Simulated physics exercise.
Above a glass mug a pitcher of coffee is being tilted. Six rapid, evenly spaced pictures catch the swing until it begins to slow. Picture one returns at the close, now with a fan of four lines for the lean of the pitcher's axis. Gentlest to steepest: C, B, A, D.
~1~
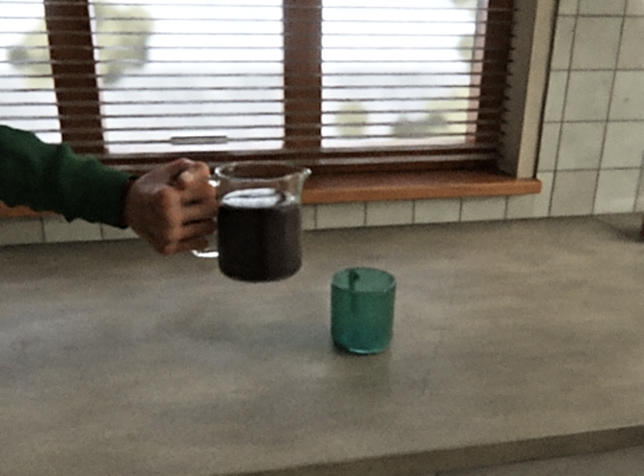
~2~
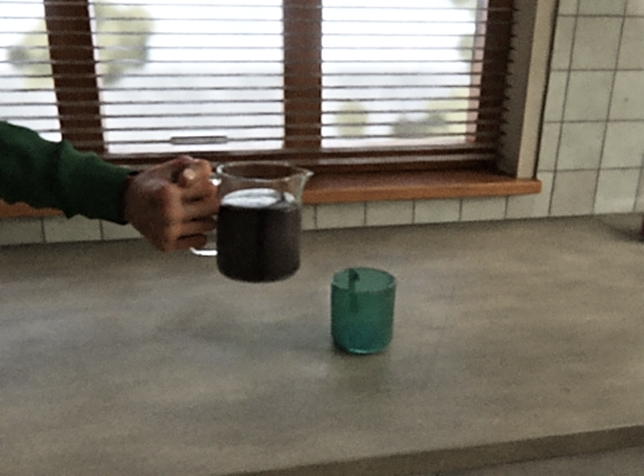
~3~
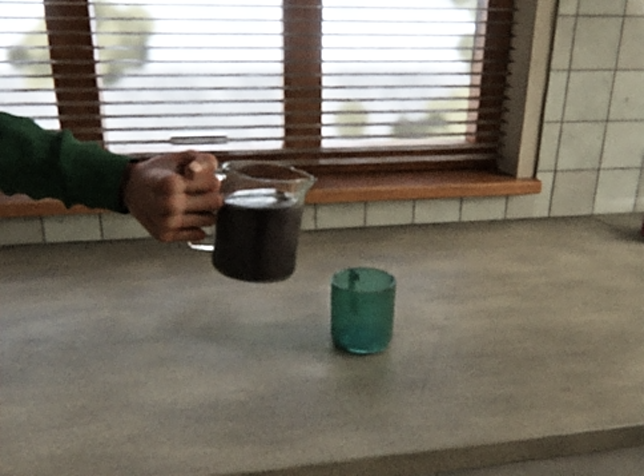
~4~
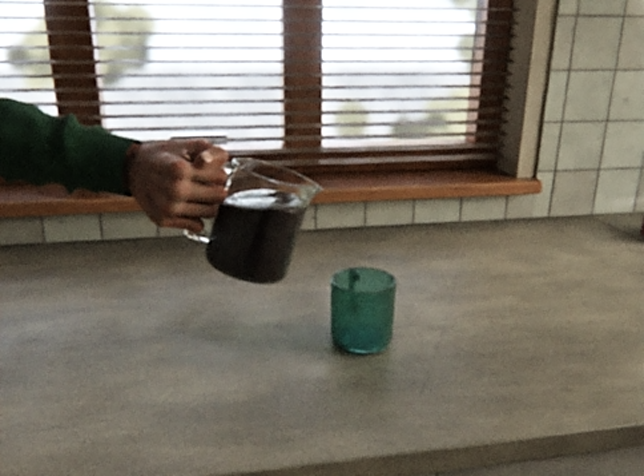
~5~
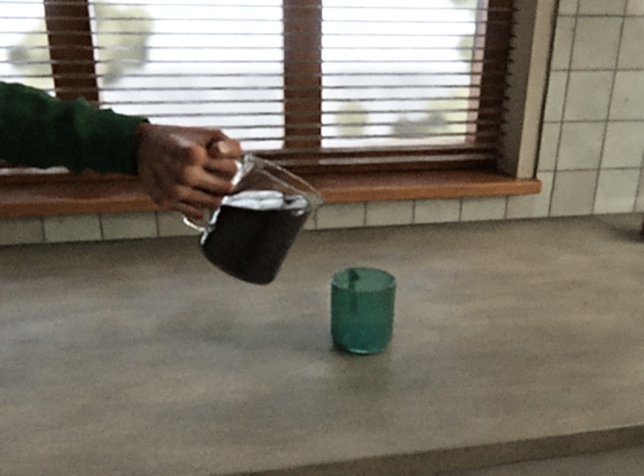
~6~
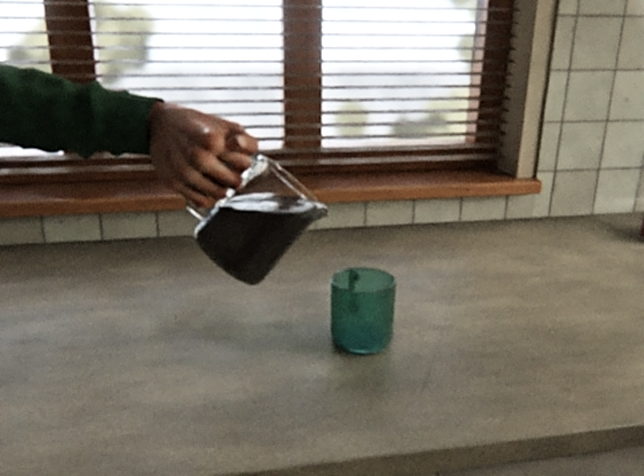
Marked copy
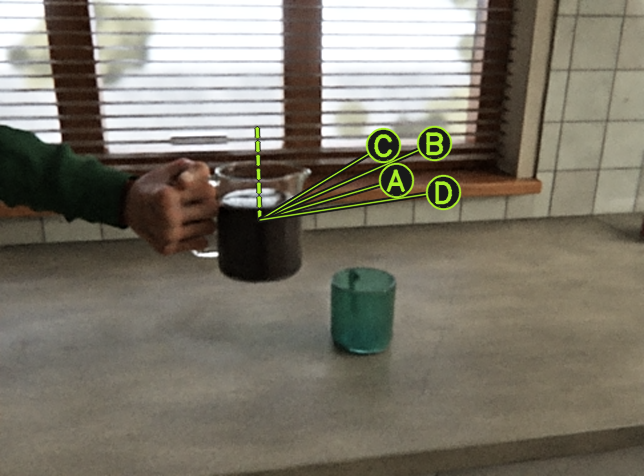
A hand in a dark green sleeve held a glass pitcher of coffee above a green glass mug on the counter, then tilted it steadily to the right, with no coffee leaving the lip.
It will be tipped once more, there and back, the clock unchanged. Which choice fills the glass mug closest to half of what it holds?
C is best.
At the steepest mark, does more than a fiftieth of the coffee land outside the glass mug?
Yes.
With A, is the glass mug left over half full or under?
Over.
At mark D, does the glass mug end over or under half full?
Over.
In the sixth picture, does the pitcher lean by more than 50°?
No.
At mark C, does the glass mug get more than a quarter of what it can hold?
Yes, clearly.
In lime, A at (379, 184); B at (418, 150); C at (368, 154); D at (426, 194).
Choosing A, the glass mug ends with about 94 % of what it can hold.
Choosing B, the glass mug ends with about 72 % of what it can hold.
Choosing C, the glass mug ends with about 48 % of what it can hold.
Choosing D, the glass mug is filled to the brim; 12 % of the coffee is spilt.
